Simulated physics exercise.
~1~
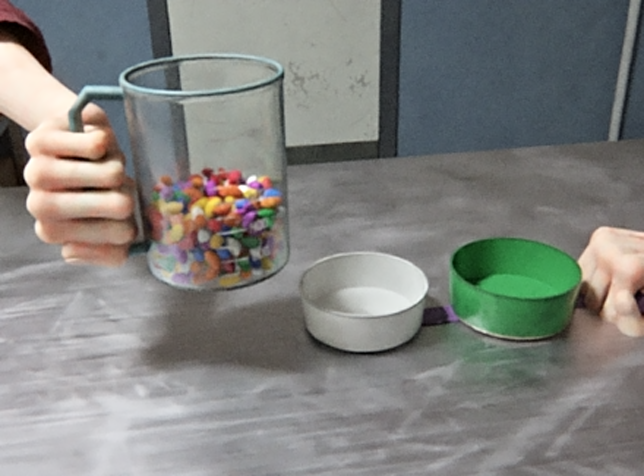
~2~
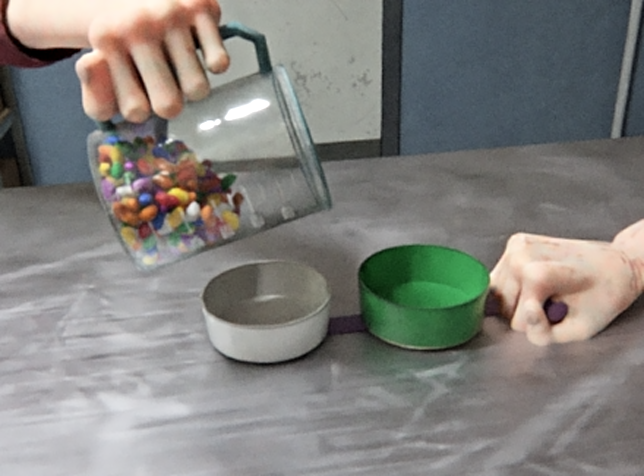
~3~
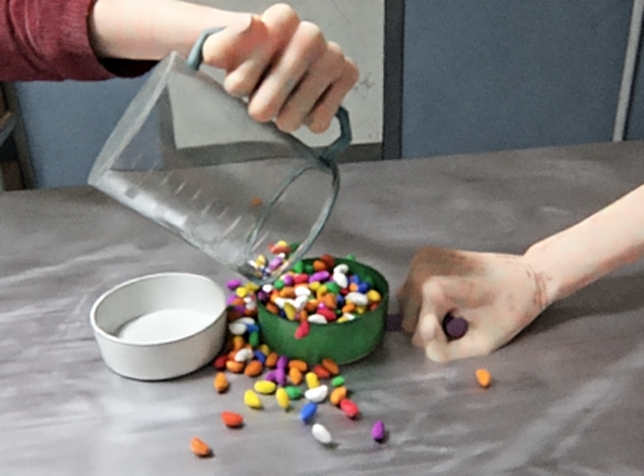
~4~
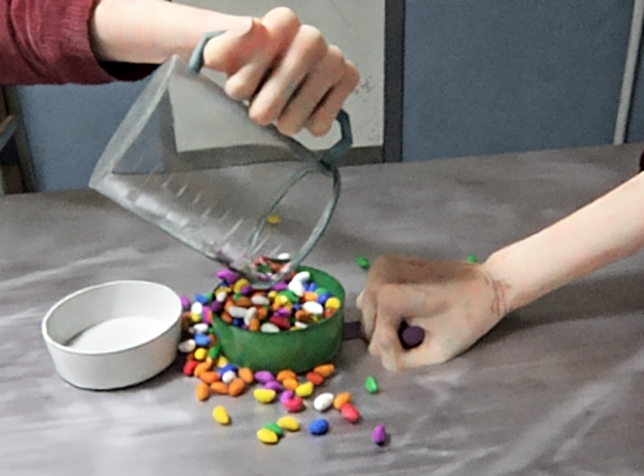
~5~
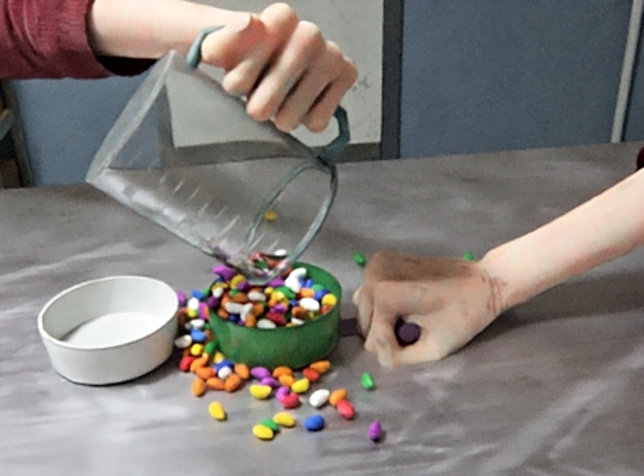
Hand tipping a jug of colourful jelly beans over joined dishes sliding left, filling the green one and scattering many onto the table.
